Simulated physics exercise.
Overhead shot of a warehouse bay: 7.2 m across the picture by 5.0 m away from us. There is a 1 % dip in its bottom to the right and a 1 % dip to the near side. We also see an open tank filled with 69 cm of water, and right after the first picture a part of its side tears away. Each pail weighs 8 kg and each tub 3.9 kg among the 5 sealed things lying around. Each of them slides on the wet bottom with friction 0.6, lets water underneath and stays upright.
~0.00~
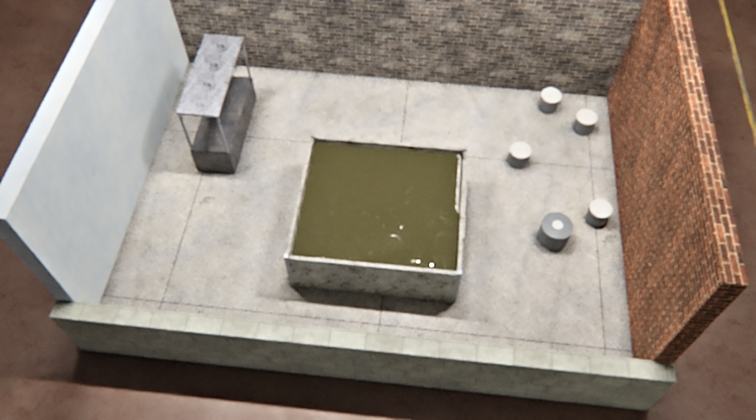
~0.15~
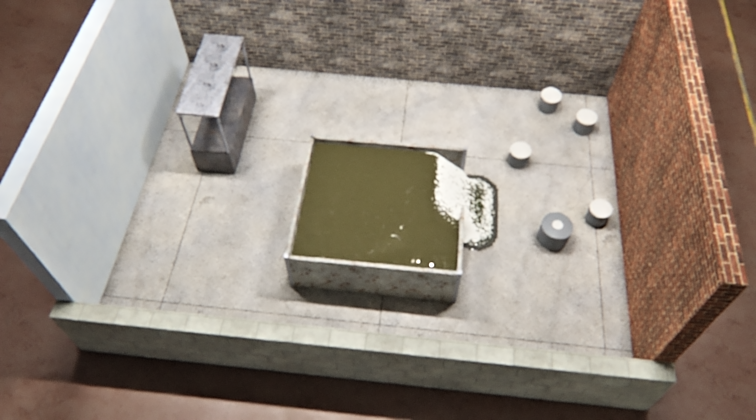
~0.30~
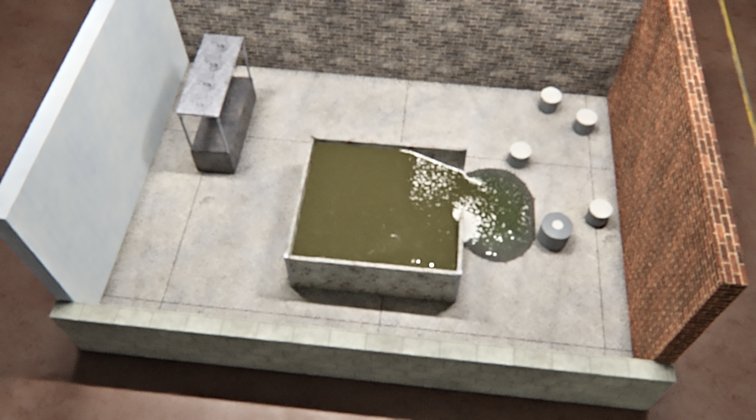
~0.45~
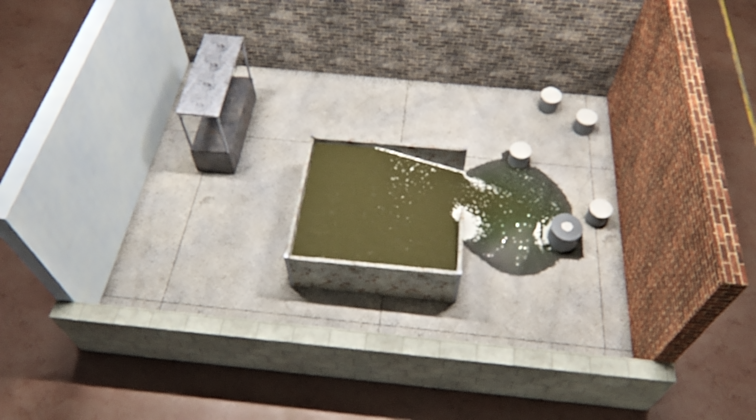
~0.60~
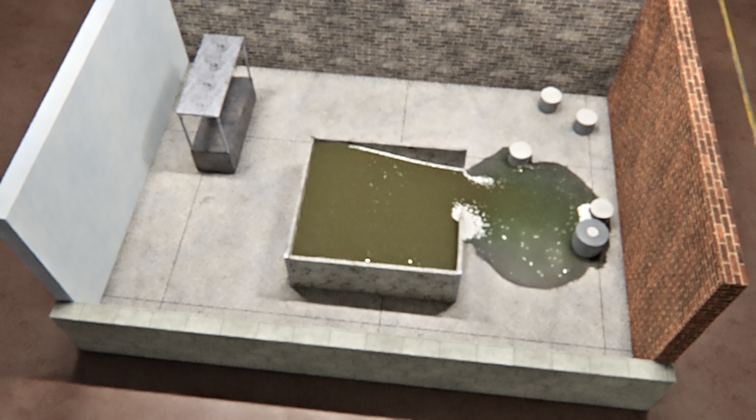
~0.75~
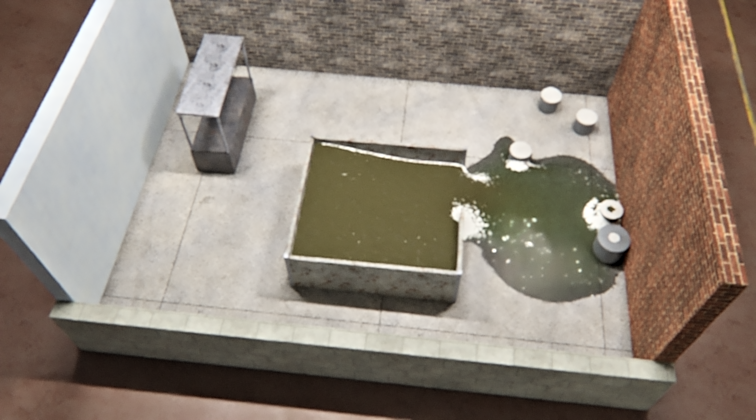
In this clip, murky green water pours through the right side of a square open tank and spreads across the pale floor, pushing a grey tub right toward the brick wall, then slightly shifting a smaller white pail.
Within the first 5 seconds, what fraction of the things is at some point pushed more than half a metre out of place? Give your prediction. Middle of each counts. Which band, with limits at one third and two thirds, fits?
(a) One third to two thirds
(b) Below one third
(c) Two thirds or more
(c) Two thirds or more.
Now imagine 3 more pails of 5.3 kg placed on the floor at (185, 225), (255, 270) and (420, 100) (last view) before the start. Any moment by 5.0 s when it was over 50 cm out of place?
In sequence: Falls below it / falls below it / exceeds it.
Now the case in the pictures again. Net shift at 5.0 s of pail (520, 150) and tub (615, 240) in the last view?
Distances, as listed: 250 cm then 60 cm.
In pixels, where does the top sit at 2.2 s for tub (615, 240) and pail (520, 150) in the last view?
First one near (594, 345), second near (571, 88).
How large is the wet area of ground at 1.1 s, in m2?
Roughly 11.0 m2.
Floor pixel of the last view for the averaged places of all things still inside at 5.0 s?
I'd say about (473, 192) in the last view.
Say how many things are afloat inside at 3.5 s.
Answer: 1.
After 1.1 s 1 of 5 are over 50 cm from their spots; 2 afloat.
After 2.2 s 3 of 5 are over 50 cm from their spots; 4 afloat.
After 3.5 s 4 of 5 are over 50 cm from their spots; 1 afloat.
After 5.0 s 5 of 5 are over 50 cm from their spots, and 5 have been at some point; 2 afloat.
